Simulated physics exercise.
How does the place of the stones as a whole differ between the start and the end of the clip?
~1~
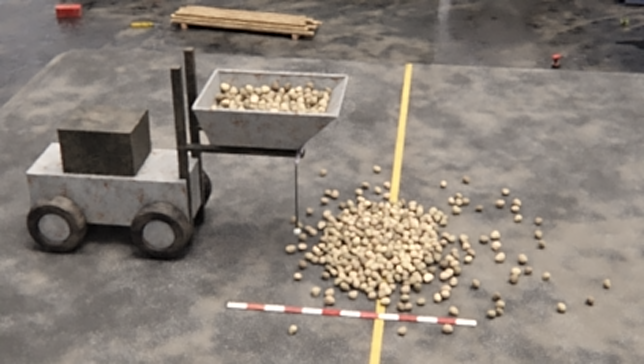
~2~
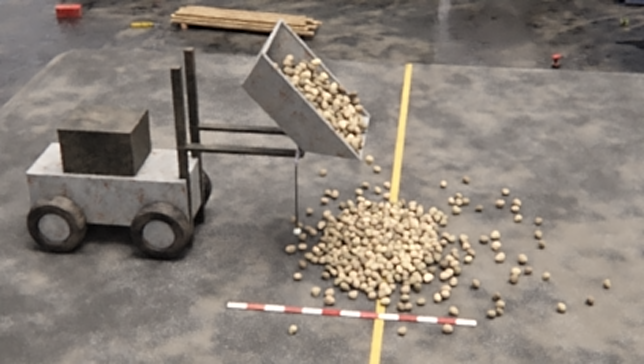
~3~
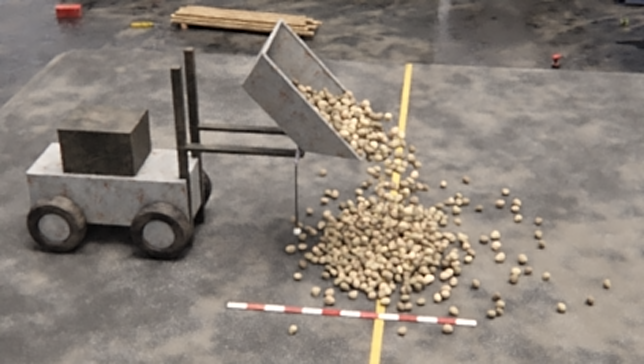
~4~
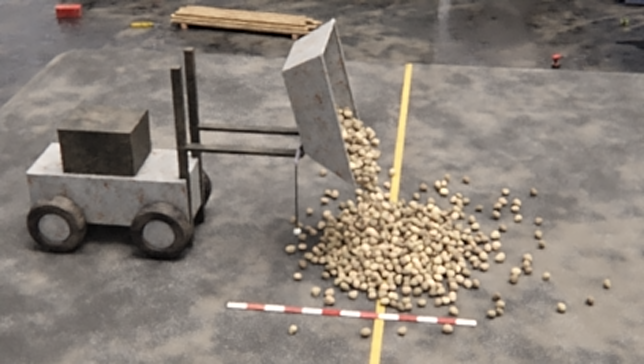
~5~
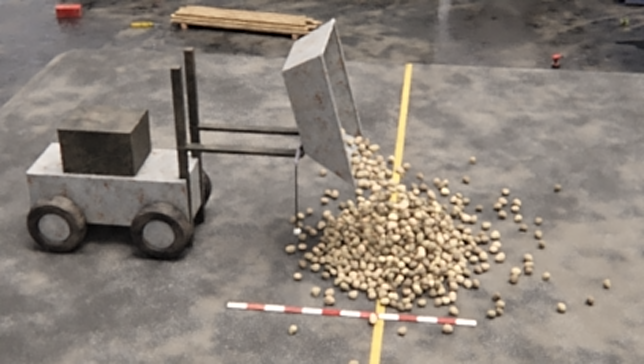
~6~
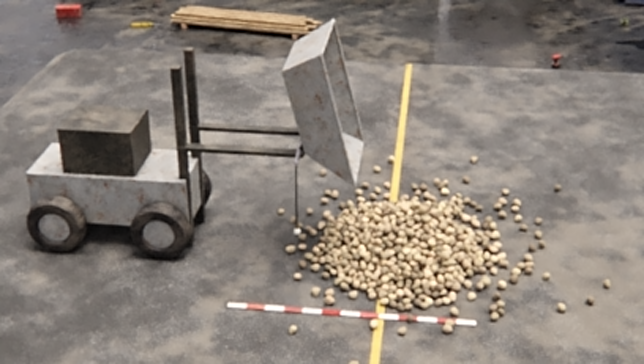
At the start some of the stones are up in the raised skip and the rest lie on the ground. By the end they are all on the ground in one larger heap across the yellow line, so as a whole they sit lower and a little further right.
